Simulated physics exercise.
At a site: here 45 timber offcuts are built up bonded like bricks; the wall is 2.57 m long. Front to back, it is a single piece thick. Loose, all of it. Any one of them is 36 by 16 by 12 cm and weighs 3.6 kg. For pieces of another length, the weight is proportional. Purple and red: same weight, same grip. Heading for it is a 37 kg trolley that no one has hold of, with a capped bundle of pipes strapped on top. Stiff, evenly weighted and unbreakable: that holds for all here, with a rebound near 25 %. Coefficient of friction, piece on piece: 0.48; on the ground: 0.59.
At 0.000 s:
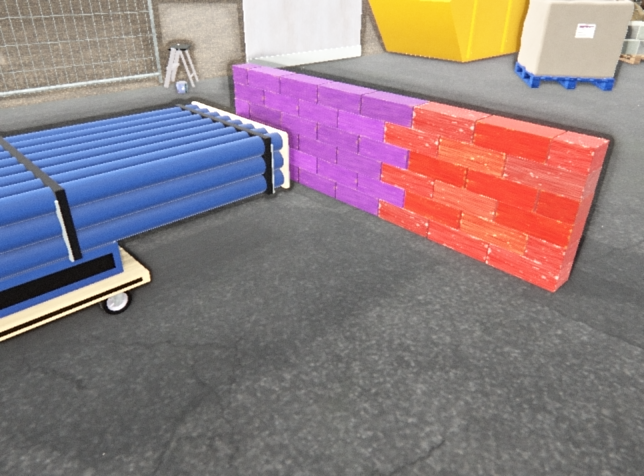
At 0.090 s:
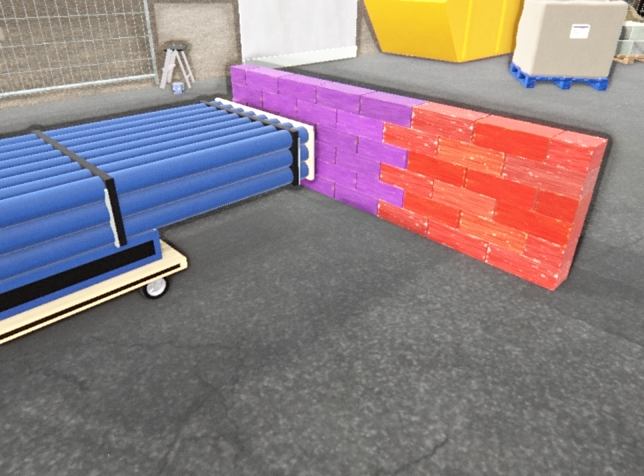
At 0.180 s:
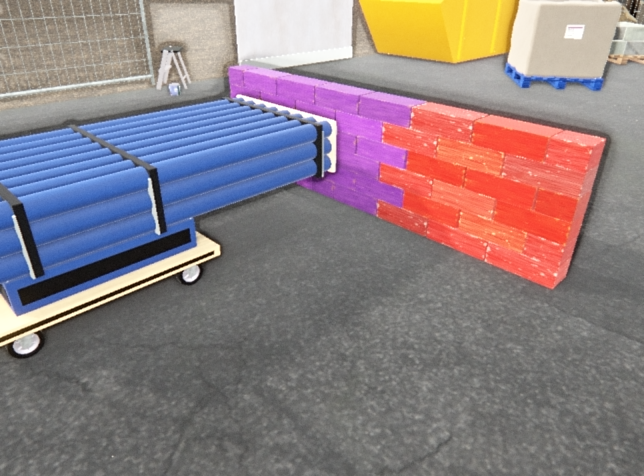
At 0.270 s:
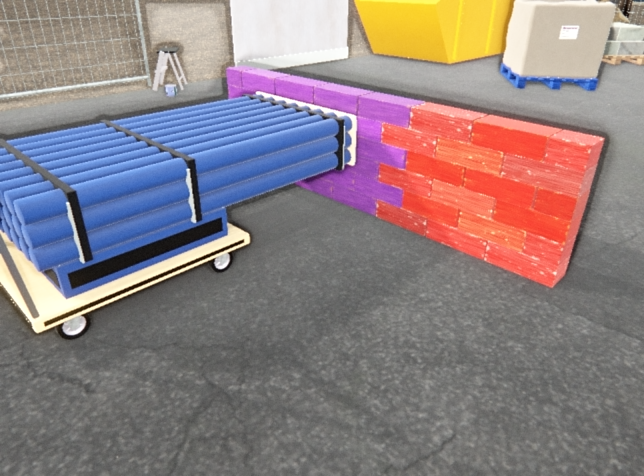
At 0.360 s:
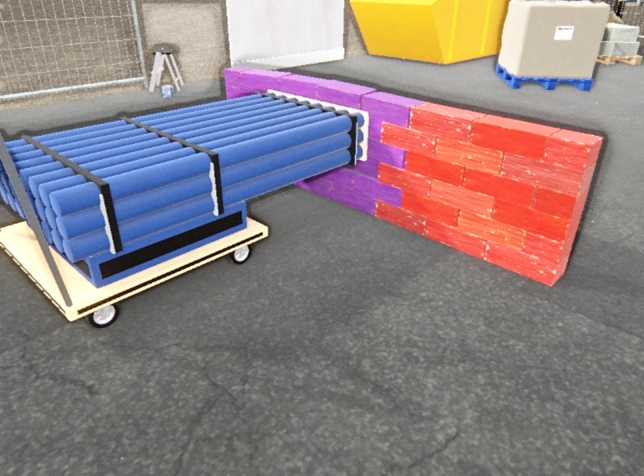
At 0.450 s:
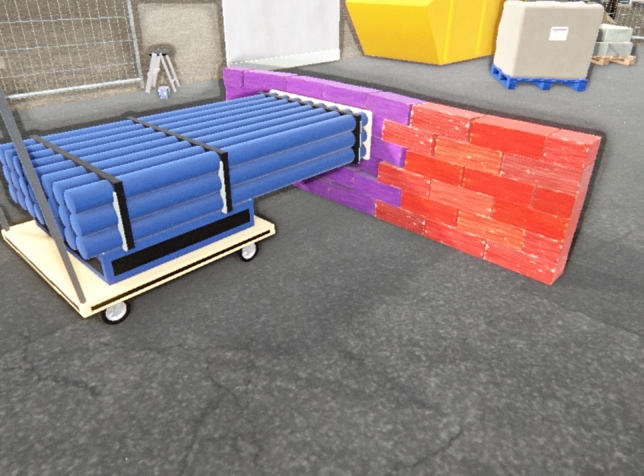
A long wall of purple blocks on the left and red ones on the right, stacked like bricks, stands on grey asphalt in a yard, seen from slightly above. Behind it are a mesh fence, a small stepladder, a yellow skip and a wrapped load on a blue pallet. A trolley of strapped blue tubes rolls in from the left, slowing as its load meets the purple part and slightly shifts some blocks, while the camera drifts slightly.
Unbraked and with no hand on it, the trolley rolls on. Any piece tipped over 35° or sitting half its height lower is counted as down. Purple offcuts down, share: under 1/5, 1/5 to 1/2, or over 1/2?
Over 1/2.
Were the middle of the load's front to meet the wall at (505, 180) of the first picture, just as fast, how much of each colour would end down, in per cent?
Down at the end: Red 80 percent, purple 10 percent.
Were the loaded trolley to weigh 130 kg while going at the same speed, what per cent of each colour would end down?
Share down - red: 10; purple: 70 (per cent).
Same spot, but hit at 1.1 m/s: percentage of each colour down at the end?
Result - red: 0%; purple: 0%.
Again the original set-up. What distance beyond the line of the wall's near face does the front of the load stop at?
25 cm past it.
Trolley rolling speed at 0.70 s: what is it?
Speed: Around 0.2 m/s.
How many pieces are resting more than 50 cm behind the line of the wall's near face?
Around 12, give or take.
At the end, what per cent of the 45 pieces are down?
Roughly 50 percent.
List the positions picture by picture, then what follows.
In the first frame (we follow the side turned to the camera; the camera moves round a little), load (279, 153) 61 cm short of the wall; top purple offcut (240, 75); top red offcut (509, 142); no piece has moved.
The second frame shows load (305, 146) 43 cm short of the wall; top purple offcut (238, 76).
The third frame shows load (328, 139) 26 cm short of the wall; top purple offcut (236, 77).
The fourth frame shows load (349, 133) 9 cm short of the wall; top purple offcut (234, 78).
The fifth frame shows load (361, 129) 30 mm into the wall's line; top purple offcut (232, 79); steepest lean 4°, the offcut at (337, 99); 15 stirred so far.
The sixth frame shows load (365, 128) 7 cm into the wall's line; top purple offcut (232, 78) tipped 5°; top red offcut (506, 140); 24 stirred so far.
Around 0.70 s, load 14 cm past the wall's line, still rolling; 3 of the 27 purple offcuts down (3 of 45 in all colours); top purple offcut tipped 28°.
Around 0.98 s, load 19 cm past the wall's line, still rolling; 20 of the 27 purple offcuts down (22 of 45 in all colours); top purple offcut on its side.
Finally (3.6 s), load 26 cm past the wall's line, stopped; 20 of the 27 purple offcuts down (22 of 45 in all colours); top purple offcut on its side; top red offcut unmoved. That is 74 per cent. Seen by the last camera, middles, top purple offcut near (291, 127), top red offcut near (513, 137).
